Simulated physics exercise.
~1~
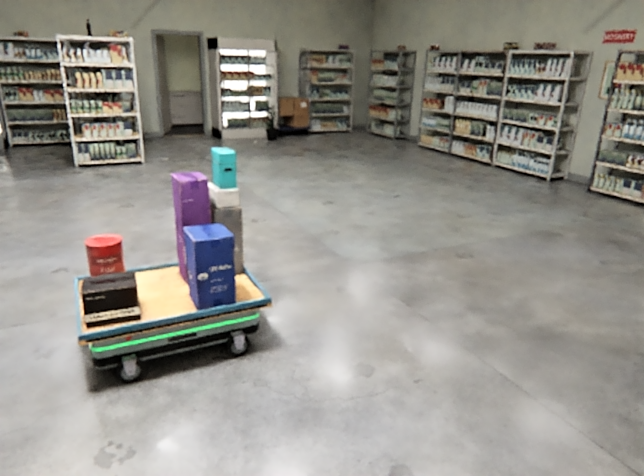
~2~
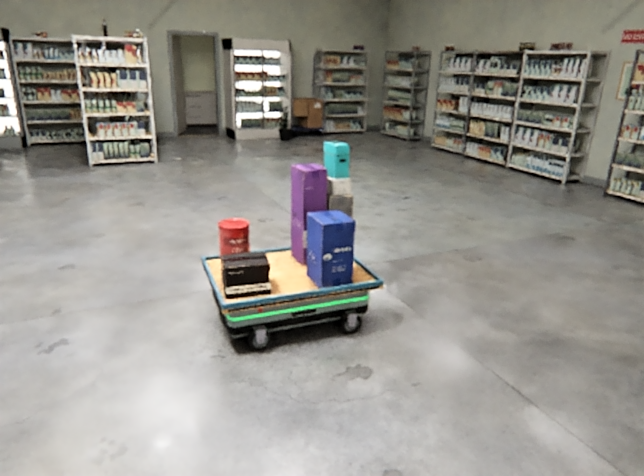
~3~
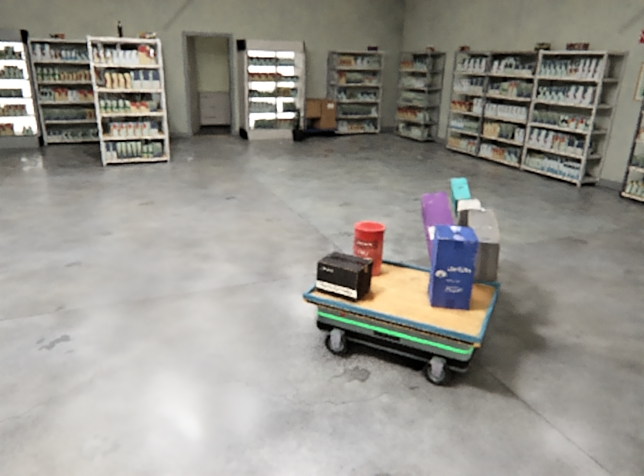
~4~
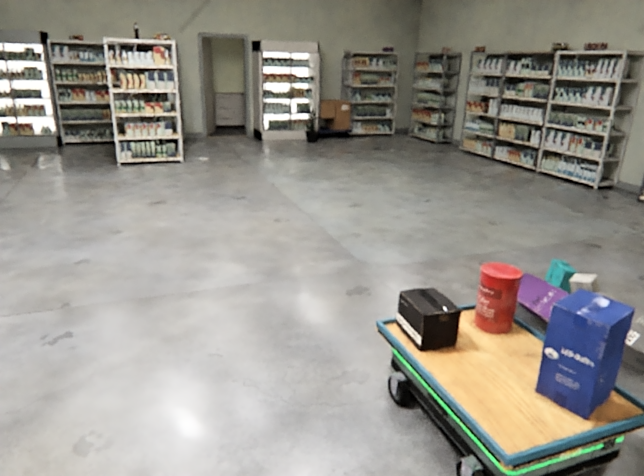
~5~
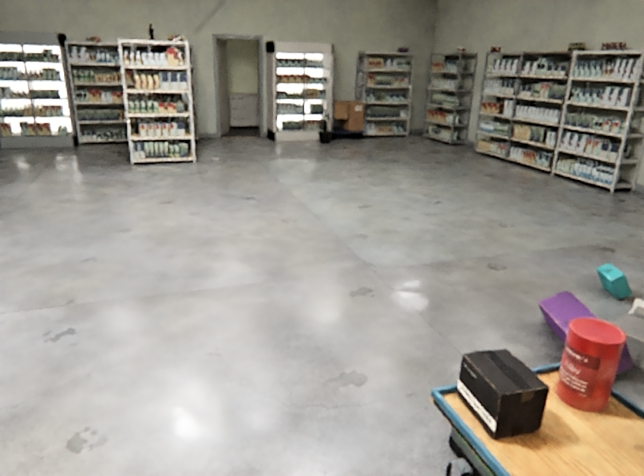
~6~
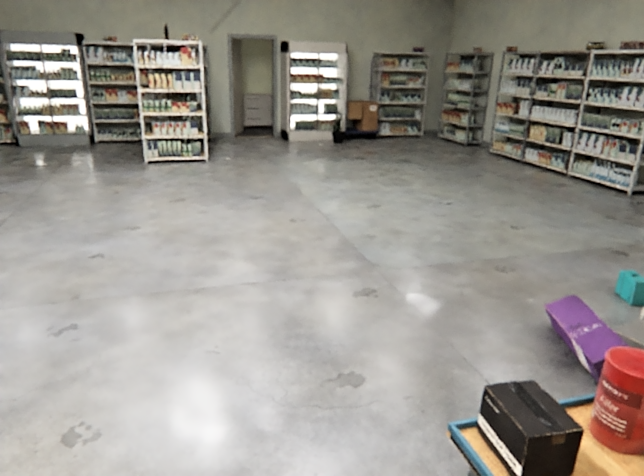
A flat cart rolls forward and turns right, spilling purple, turquoise, white and grey items.
